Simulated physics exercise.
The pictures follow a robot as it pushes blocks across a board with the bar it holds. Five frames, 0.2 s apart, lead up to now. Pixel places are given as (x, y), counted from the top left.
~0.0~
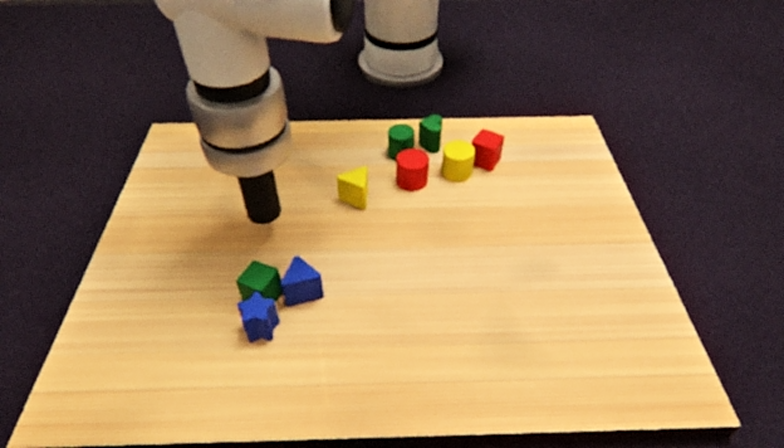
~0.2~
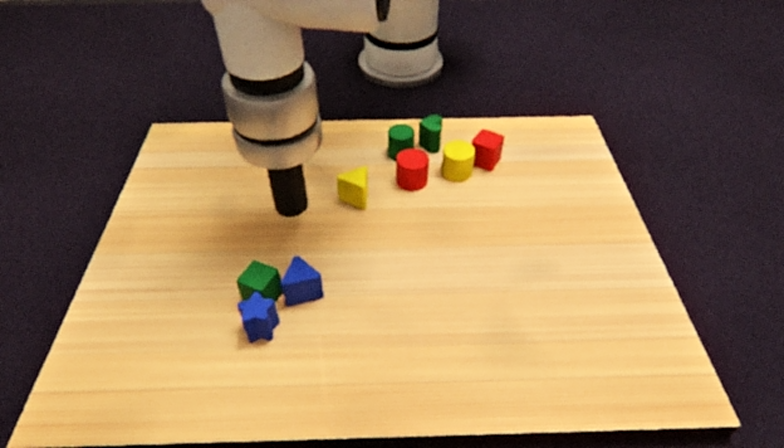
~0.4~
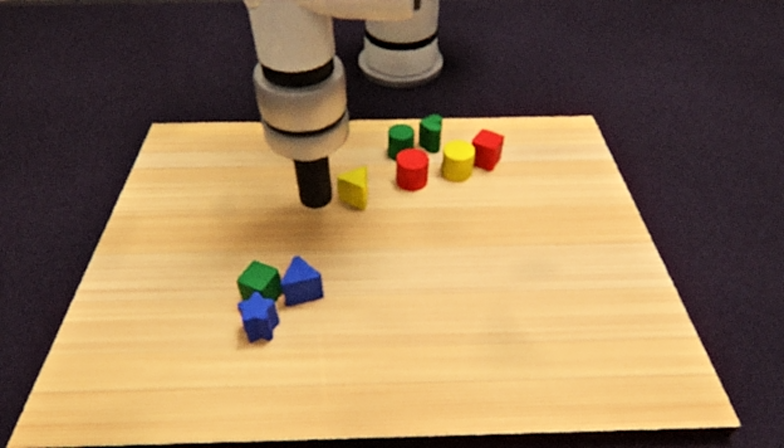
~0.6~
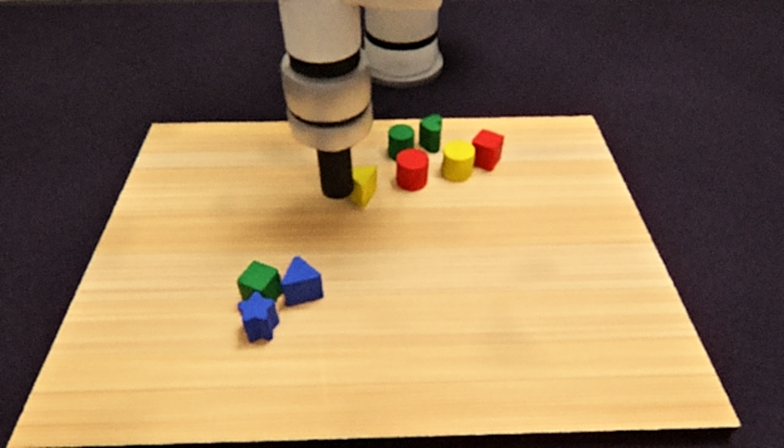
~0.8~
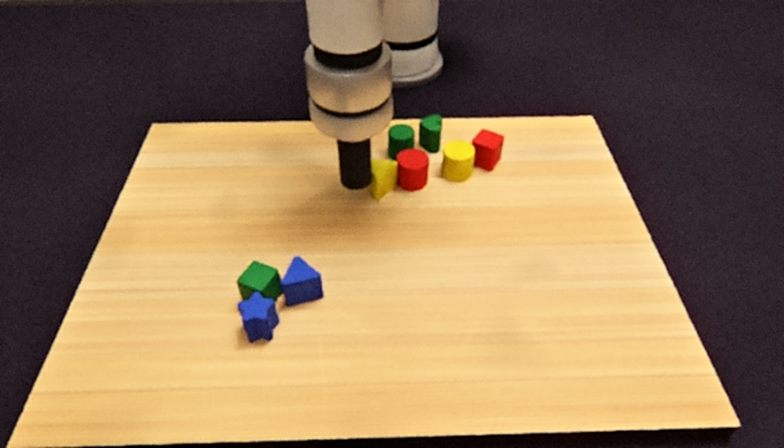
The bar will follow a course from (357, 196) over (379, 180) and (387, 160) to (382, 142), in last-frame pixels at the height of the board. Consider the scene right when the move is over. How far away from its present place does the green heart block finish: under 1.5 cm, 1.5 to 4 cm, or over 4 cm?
Below 1.5 cm.
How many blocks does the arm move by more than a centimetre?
It moves three or more blocks.
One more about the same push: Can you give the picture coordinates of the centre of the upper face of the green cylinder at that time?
I expect it at (408, 114).
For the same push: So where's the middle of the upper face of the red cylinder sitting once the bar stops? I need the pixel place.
The middle of its upper face will lie at (441, 150).
One third of the way, bar (379, 163); yellow triangle (404, 151), turned 15° clockwise; red cylinder (438, 151).
Two thirds of the way, bar (387, 144); yellow triangle (415, 142), turned 10° clockwise; green cylinder (406, 125); red cylinder (441, 150).
At the end, bar (382, 125); yellow triangle (414, 141), turned 15° clockwise; green cylinder (408, 114); red cylinder (441, 150); green heart block not moved.
